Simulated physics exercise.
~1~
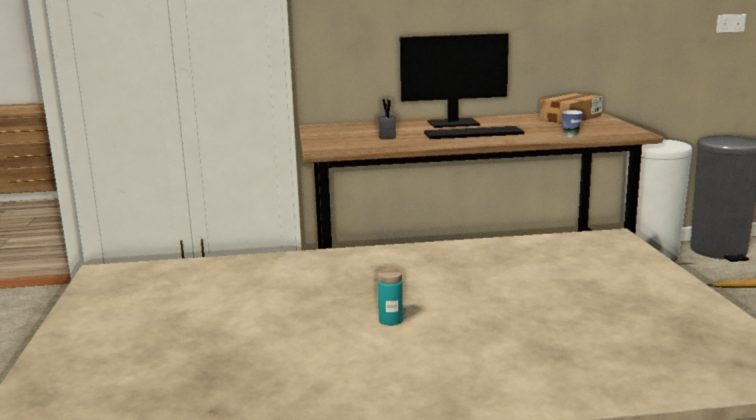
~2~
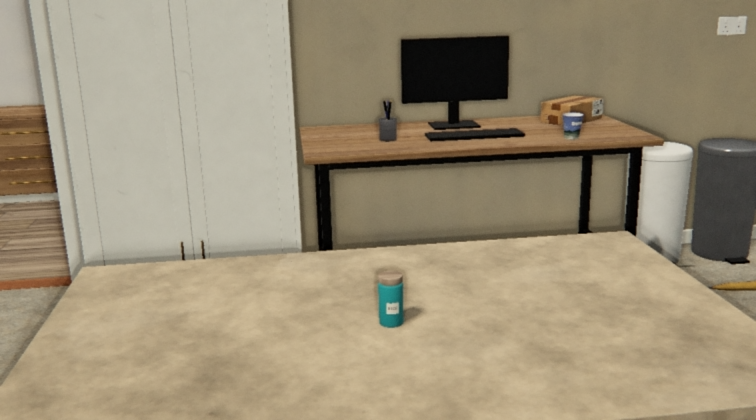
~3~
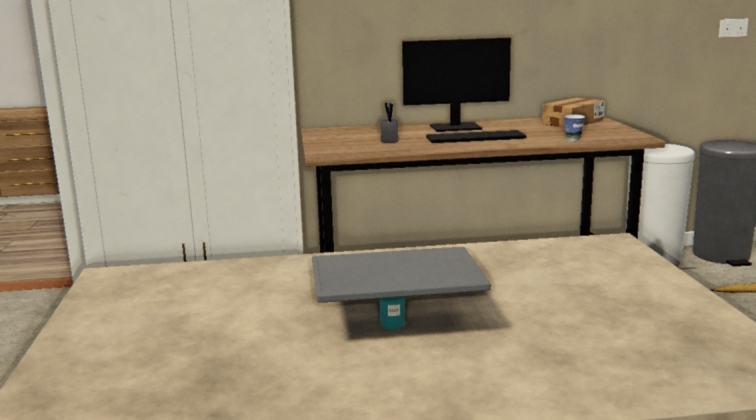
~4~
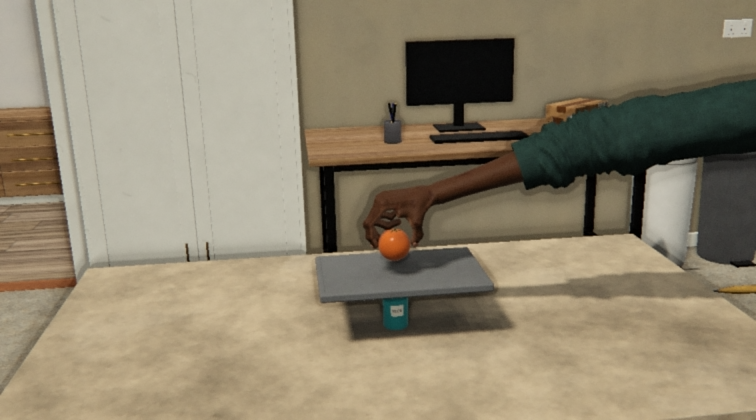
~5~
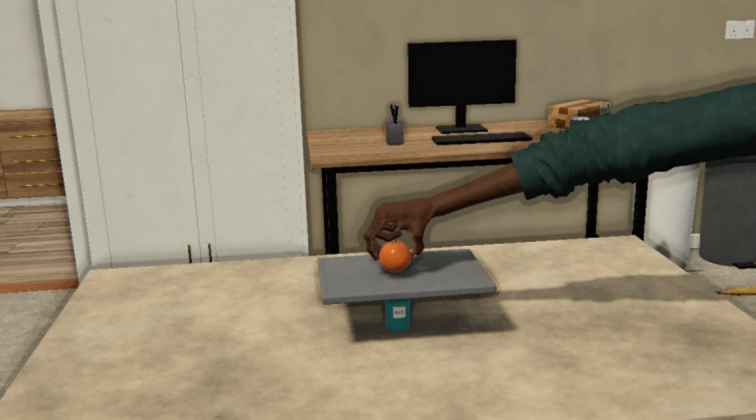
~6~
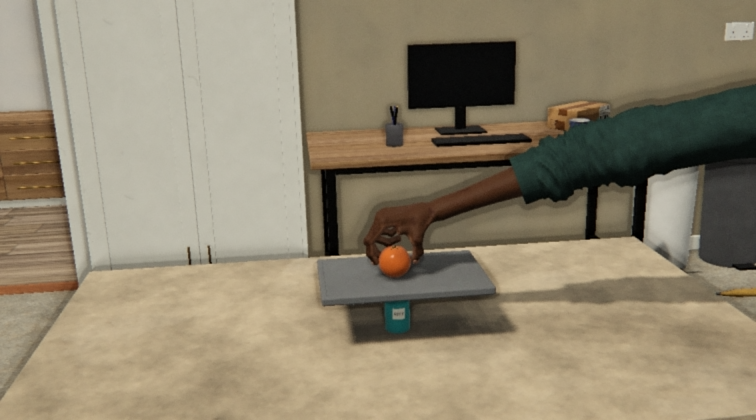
A hand lowering an orange tomato onto a grey lid resting across a small teal container on a table, still holding it.
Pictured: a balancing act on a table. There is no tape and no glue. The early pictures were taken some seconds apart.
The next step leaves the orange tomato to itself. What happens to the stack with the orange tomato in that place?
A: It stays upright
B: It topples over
Answer: A.
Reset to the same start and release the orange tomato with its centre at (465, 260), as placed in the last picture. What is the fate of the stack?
The stack then collapses.
Then, 0.30 s past the last view, nothing moves.
Then, 0.70 s past the last view, orange tomato resting near (395, 262).
Finally, all 3 still in place. Final places as the last picture's camera would see them, orange tomato near (395, 262). The stack stays up.
